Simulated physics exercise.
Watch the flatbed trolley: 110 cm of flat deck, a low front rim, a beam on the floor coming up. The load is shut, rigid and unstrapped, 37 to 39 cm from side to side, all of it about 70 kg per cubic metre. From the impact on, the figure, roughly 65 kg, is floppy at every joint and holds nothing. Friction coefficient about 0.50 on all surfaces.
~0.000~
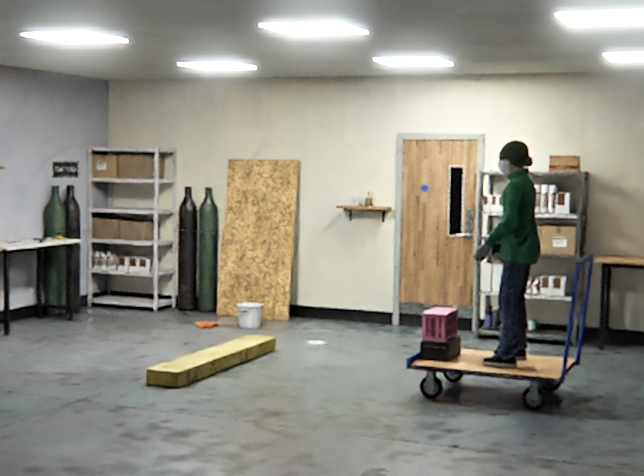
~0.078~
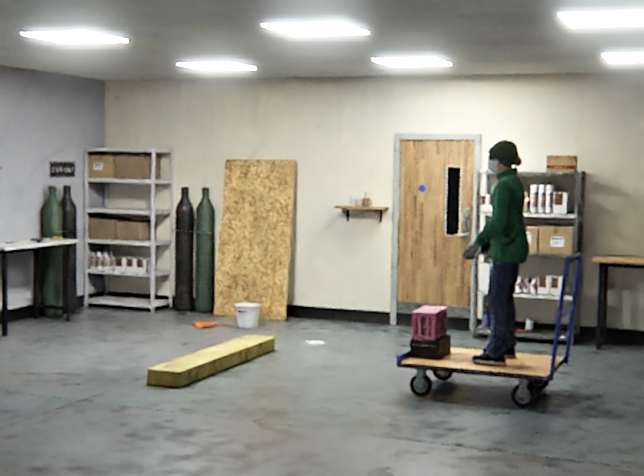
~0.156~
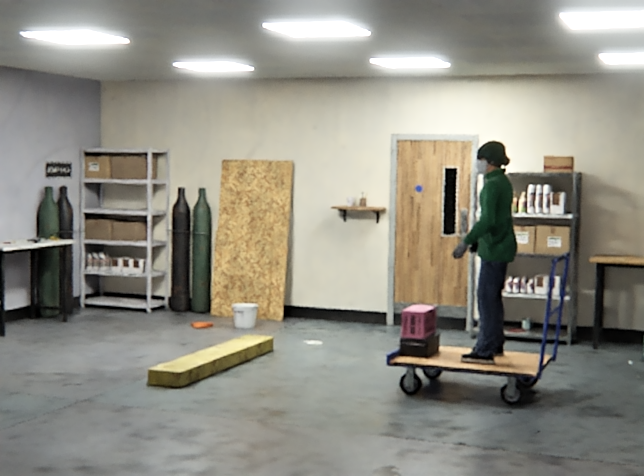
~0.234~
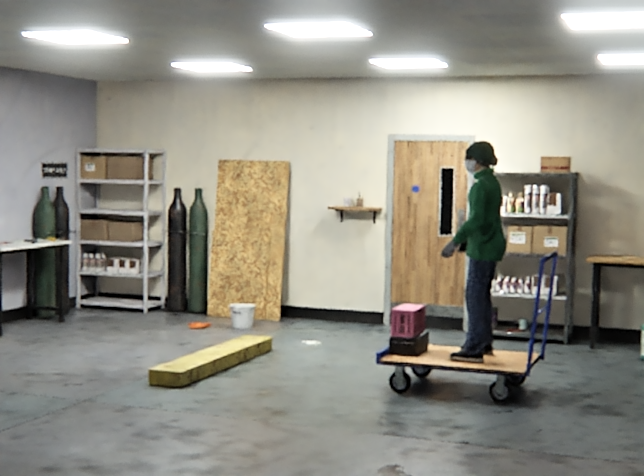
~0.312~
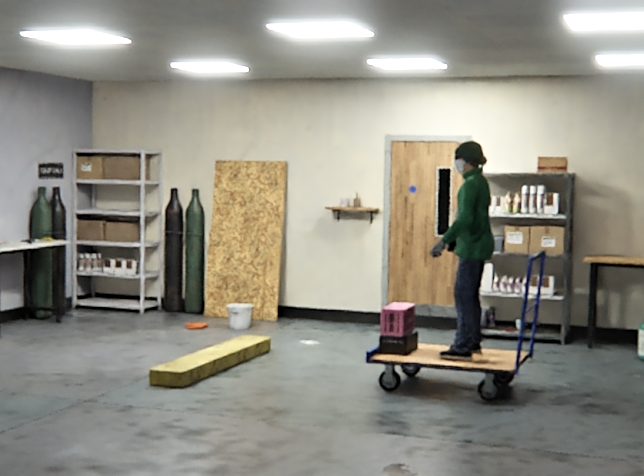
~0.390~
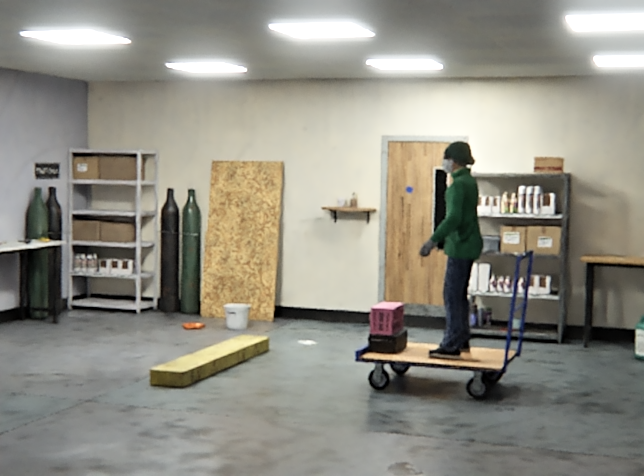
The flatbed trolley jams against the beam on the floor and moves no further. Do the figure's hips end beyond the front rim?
At this pace the figure's hips stay behind the front rim.
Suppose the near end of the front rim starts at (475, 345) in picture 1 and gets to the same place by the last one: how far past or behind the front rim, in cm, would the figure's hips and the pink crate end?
In that case hips 60 past, pink 90 past.
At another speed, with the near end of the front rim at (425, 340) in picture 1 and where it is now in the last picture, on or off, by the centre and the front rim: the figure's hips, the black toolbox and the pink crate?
In that case hips on, black on, pink off.
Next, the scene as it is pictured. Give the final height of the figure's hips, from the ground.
About 60 cm.
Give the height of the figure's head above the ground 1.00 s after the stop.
Some 50 cm up.
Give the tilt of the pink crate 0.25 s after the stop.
It is tilted some 40°.
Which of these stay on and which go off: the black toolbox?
In the end: Black on.
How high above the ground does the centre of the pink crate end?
Some 10 cm up.
After 1.55 s the deck stops.
After 2.10 s the figure's hips are 54 cm behind the rim, near (281, 300) in the last picture's view.
After 2.55 s the figure's hips are 57 cm behind the rim, near (285, 301) in the last picture's view.
Final state at 3.0 s, past the rim, pink crate; behind it, black toolbox and the figure's hips.
